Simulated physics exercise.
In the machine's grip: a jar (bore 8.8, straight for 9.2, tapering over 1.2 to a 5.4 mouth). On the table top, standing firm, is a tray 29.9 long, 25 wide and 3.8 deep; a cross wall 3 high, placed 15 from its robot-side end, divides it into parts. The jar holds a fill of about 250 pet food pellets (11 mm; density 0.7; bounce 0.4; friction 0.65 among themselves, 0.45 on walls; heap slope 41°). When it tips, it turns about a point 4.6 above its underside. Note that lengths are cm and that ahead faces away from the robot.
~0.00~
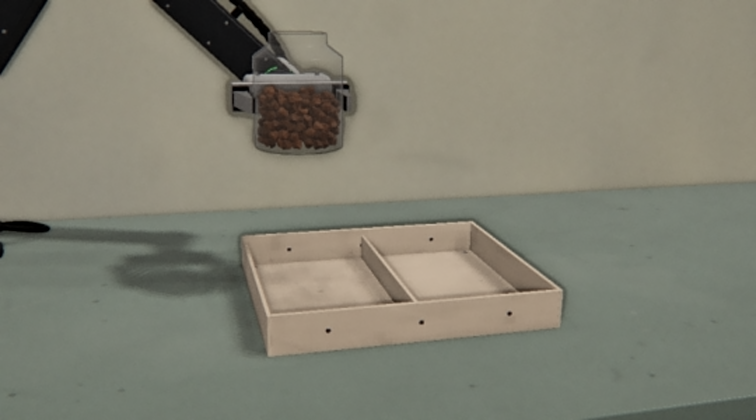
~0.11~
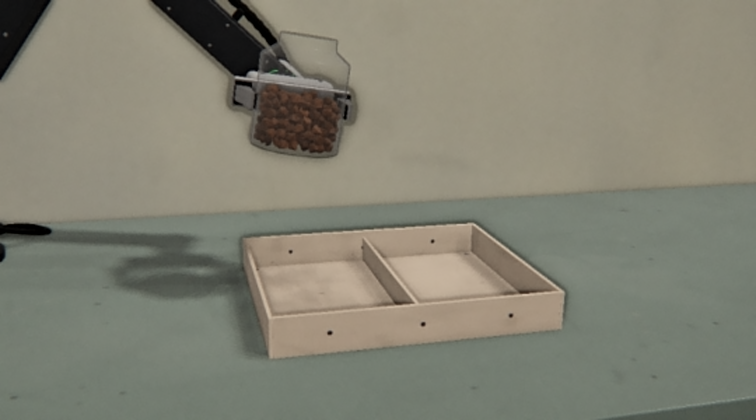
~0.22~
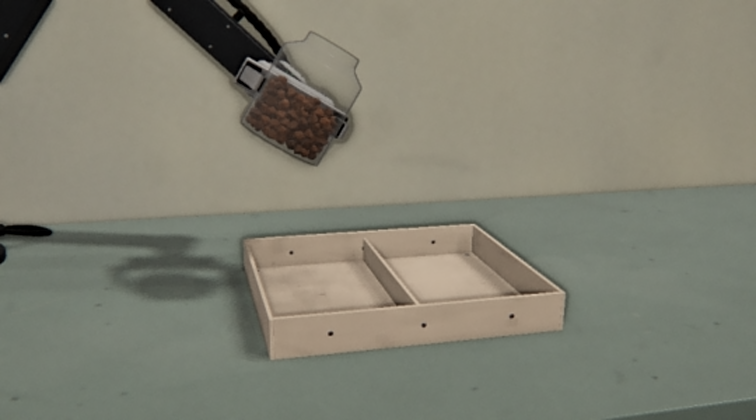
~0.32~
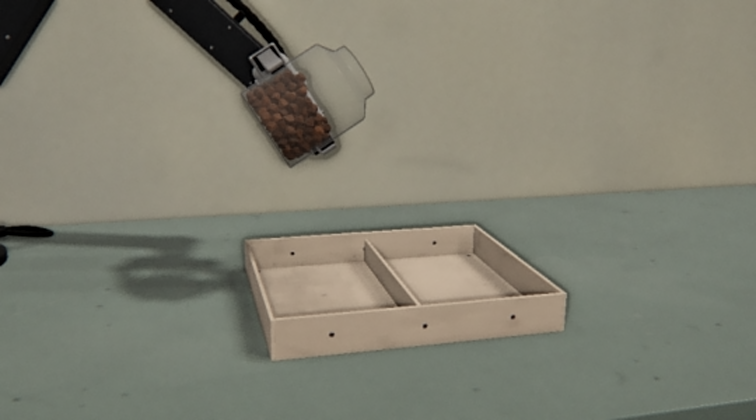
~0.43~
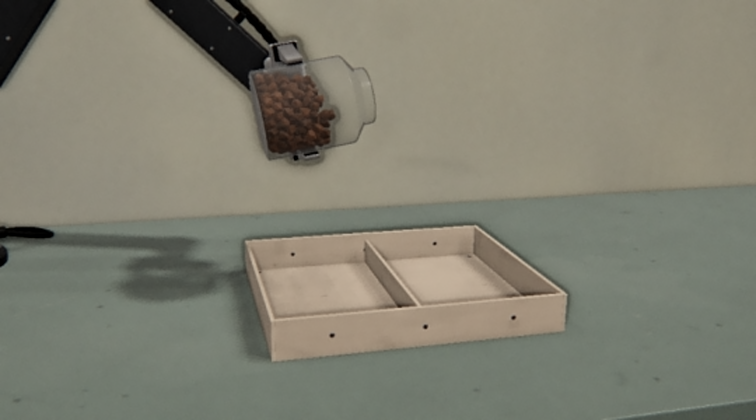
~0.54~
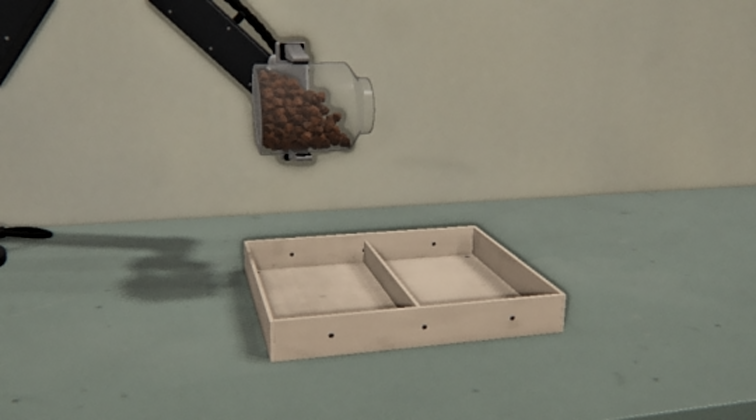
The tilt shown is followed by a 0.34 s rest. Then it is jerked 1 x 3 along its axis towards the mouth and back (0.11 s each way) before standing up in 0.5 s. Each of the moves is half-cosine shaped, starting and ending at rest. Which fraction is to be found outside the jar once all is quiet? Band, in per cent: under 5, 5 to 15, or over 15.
Band: Under 5 per cent.
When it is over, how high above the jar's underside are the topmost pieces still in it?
Roughly 8.5 cm up.
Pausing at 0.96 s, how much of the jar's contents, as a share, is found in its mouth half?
Near 35 percent is in the half by the mouth.
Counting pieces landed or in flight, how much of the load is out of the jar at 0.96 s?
0 %.
By 0.96 s, tipped 89°, highest piece 26 above the table; 249 in the jar.
By 1.39 s, tipped 34°, highest piece 27 above the table; 246 in the jar, 1 in the robot-side part, 1 in the far-side part, 1 in flight or on a rim.
By 1.80 s, upright, highest piece 26 above the table; 246 in the jar, 2 in the far-side part, 1 in the robot-side part.
By 2.50 s, upright, highest piece 26 above the table; 246 in the jar, 2 in the far-side part, 1 in the robot-side part.
Final count, 246 in the jar, 2 in the far-side part, 1 in the robot-side part. That is 1 % outside the jar.
